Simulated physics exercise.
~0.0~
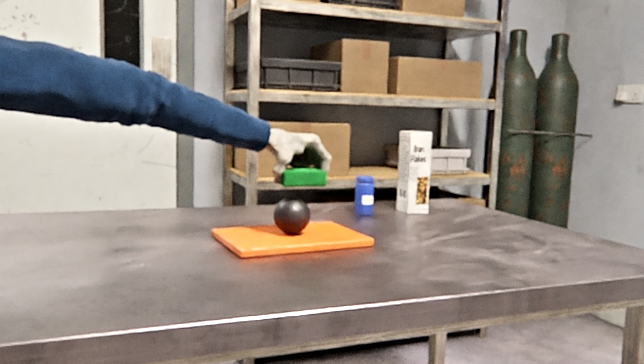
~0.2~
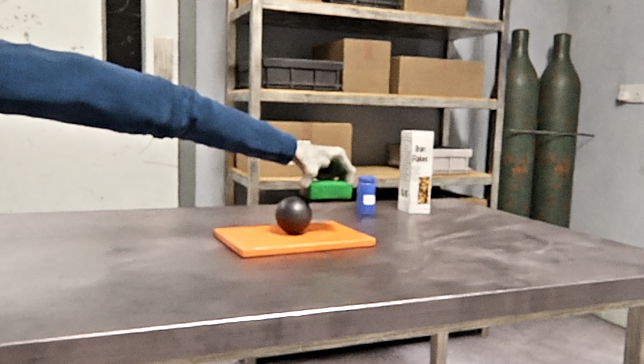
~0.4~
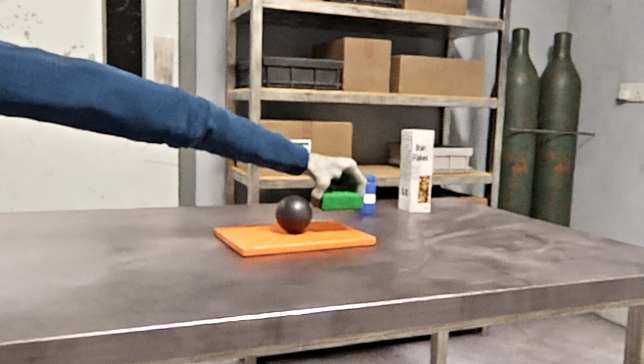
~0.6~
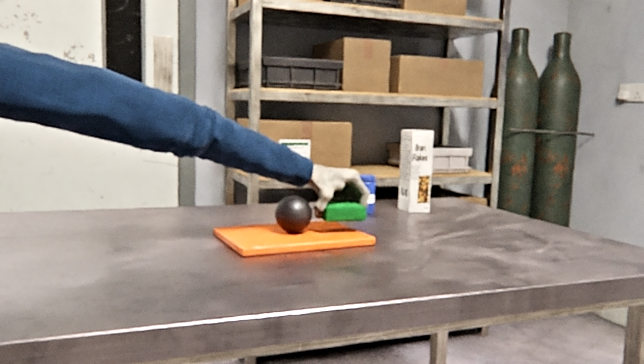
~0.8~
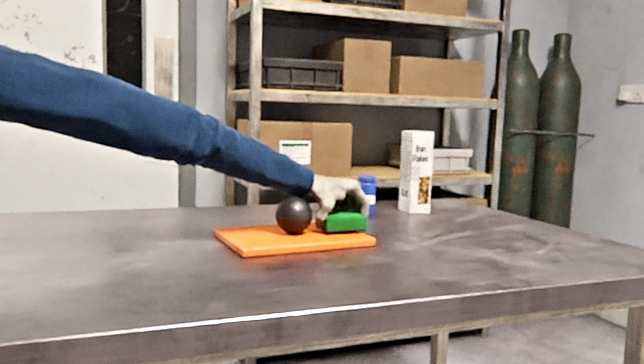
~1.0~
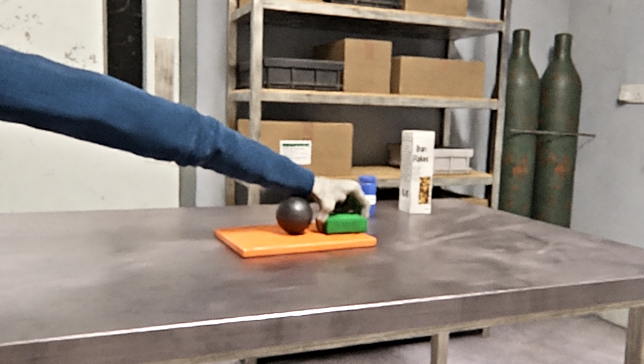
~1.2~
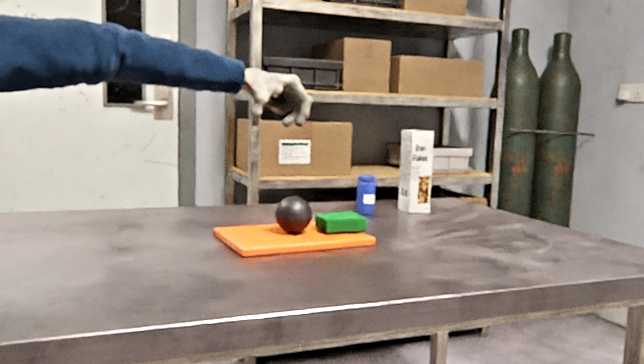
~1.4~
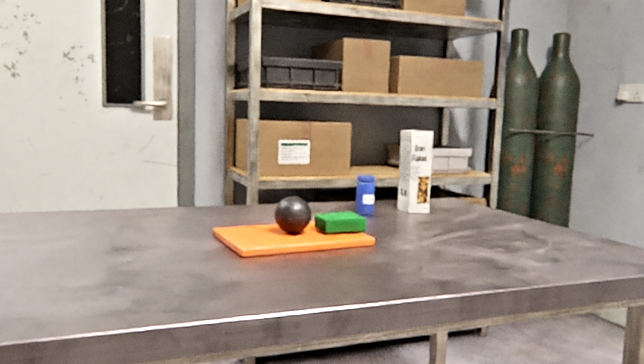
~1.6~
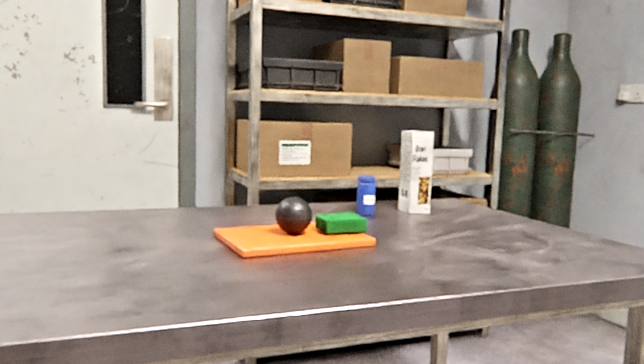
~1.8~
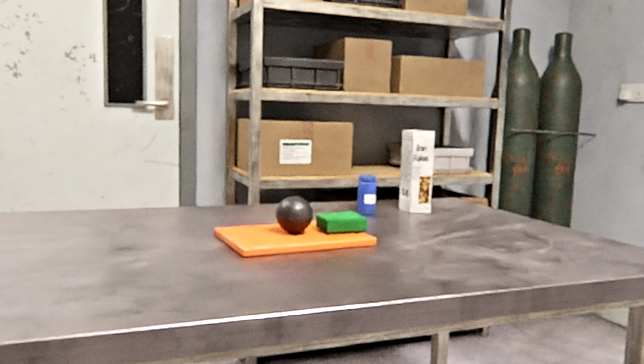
A gloved hand lowers a green sponge beside the black ball, withdraws, and everything stays put.
